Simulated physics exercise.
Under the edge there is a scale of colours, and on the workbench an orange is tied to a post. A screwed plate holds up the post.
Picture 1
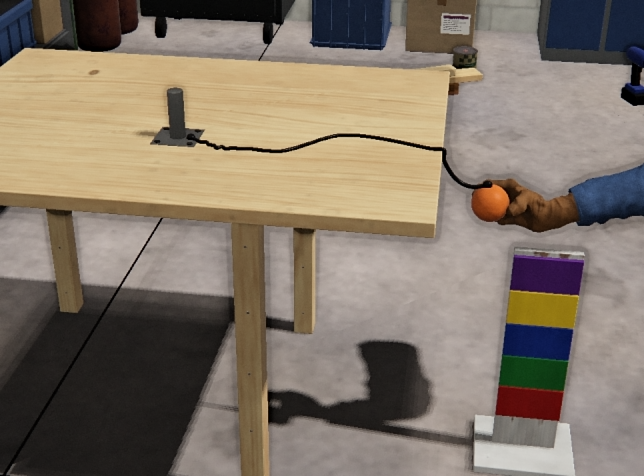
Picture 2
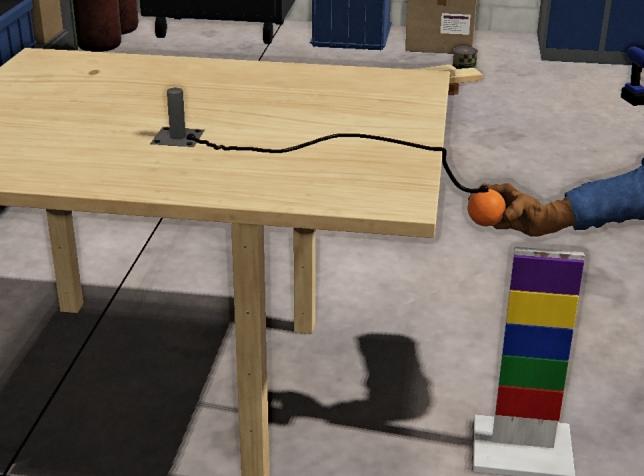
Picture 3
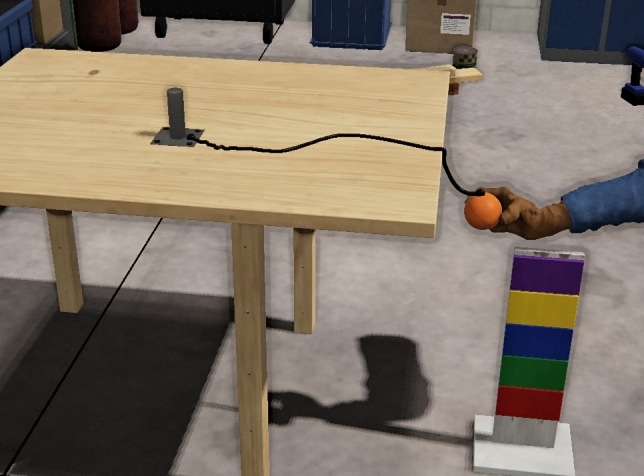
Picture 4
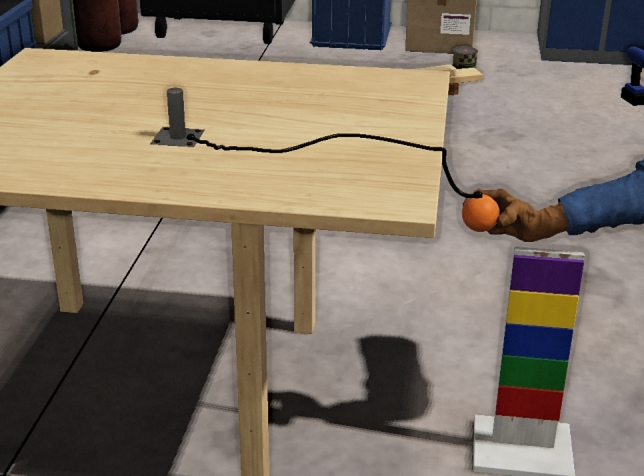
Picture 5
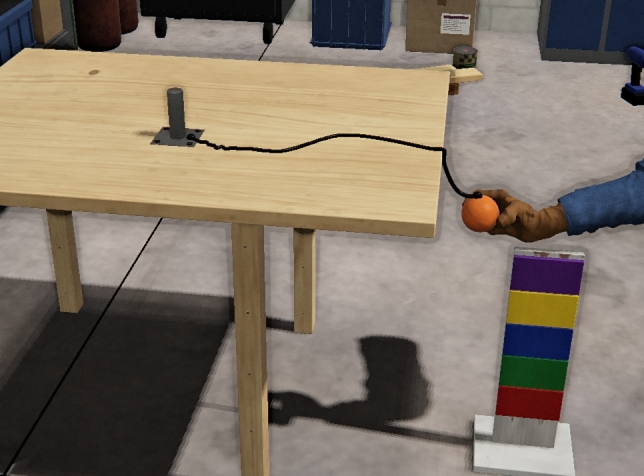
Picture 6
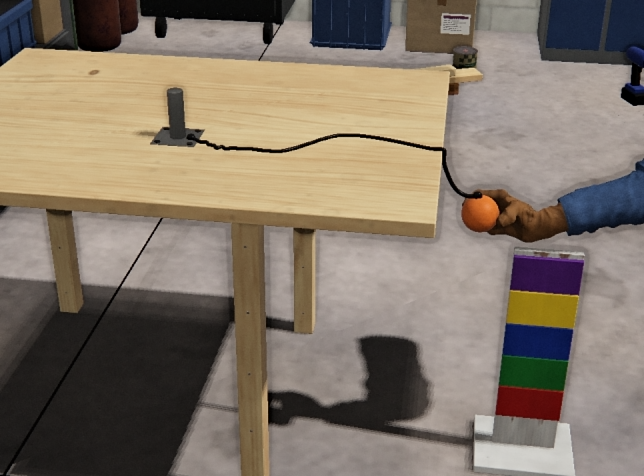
An orange ball tied to a dark, wavy cord is held by a hand in a blue sleeve just off the right edge of a pale wooden table, seen from slightly above in a workshop. The cord runs from a grey post on the tabletop, and a purple, yellow, blue, green and red scale stands below the hand. The hand shifts the ball slightly left and down, then stays nearly still, while the camera remains steady.
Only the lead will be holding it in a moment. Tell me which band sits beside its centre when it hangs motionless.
The purple one sits beside it.
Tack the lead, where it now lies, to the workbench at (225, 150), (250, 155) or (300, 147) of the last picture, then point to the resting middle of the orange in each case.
The places are (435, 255), (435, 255) and (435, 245).
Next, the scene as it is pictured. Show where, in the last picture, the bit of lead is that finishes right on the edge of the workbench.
The piece you want is at about (411, 145).
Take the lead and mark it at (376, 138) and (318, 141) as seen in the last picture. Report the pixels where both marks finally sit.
Result - first point (408, 148), second point (344, 145).
Soon after, orange near (442, 259); level with purple.
Then, orange near (440, 263); level with purple.
At rest, orange near (433, 263); level with purple. Its centre hangs level with the purple band.
